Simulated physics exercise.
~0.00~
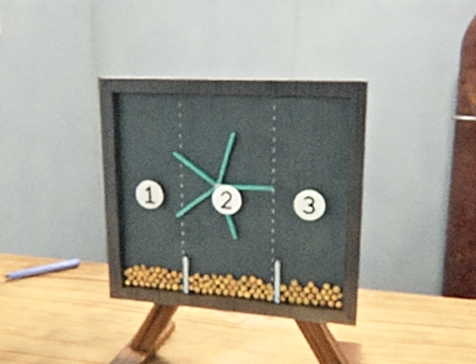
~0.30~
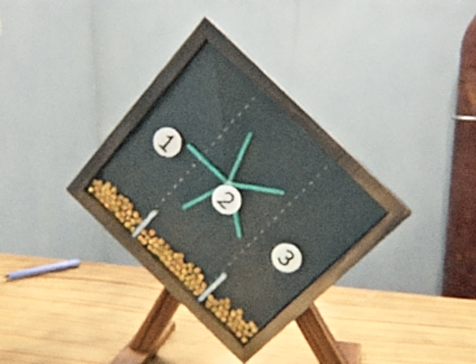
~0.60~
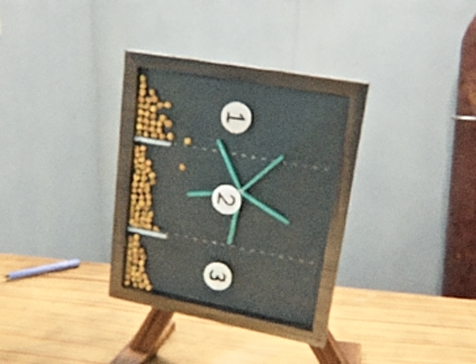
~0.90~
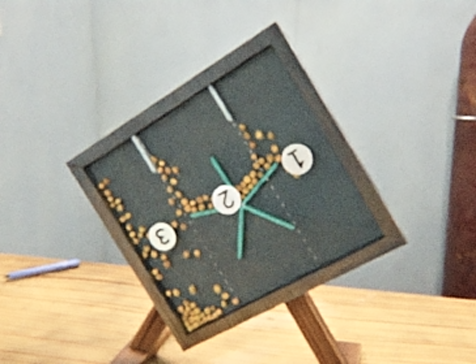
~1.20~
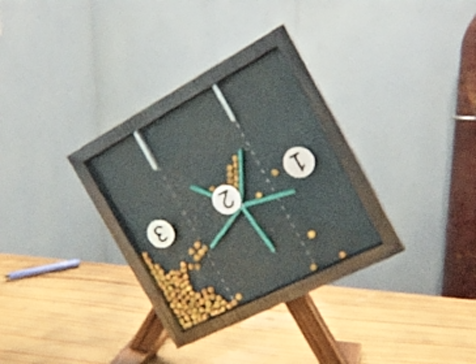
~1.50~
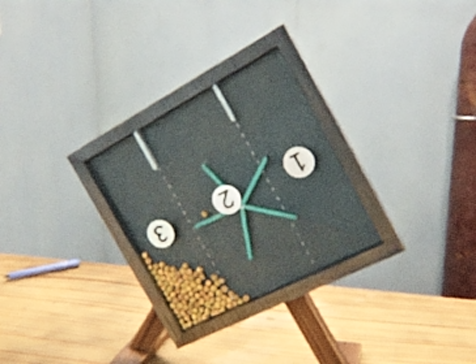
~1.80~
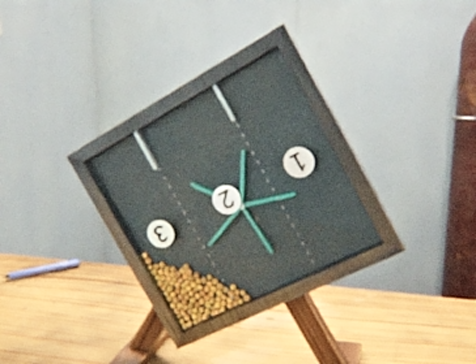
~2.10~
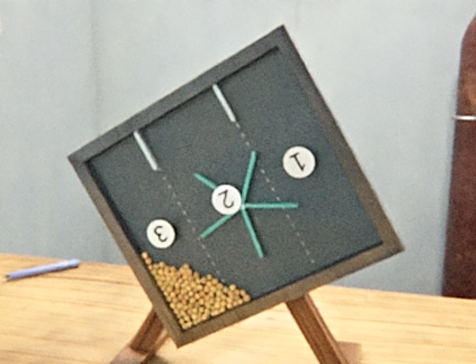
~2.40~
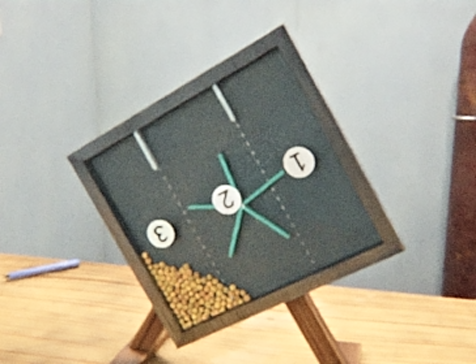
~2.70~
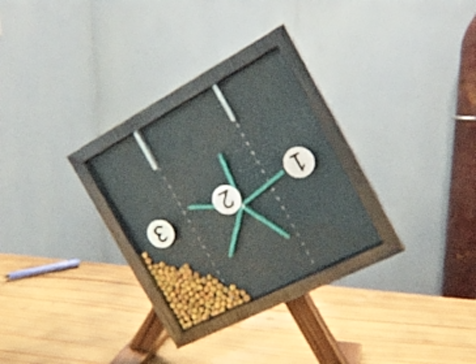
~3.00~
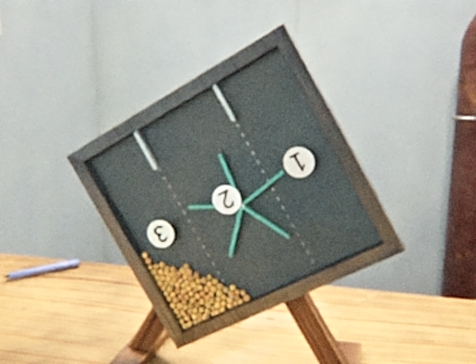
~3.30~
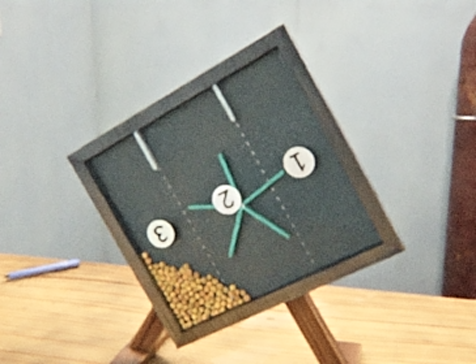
A dark square case of small tan beads turned clockwise on its wooden stand until it rested tilted and partly upside down, the beads tumbling past a spinning green star-shaped piece and settling in the bottom corner, nearly all in strip three.
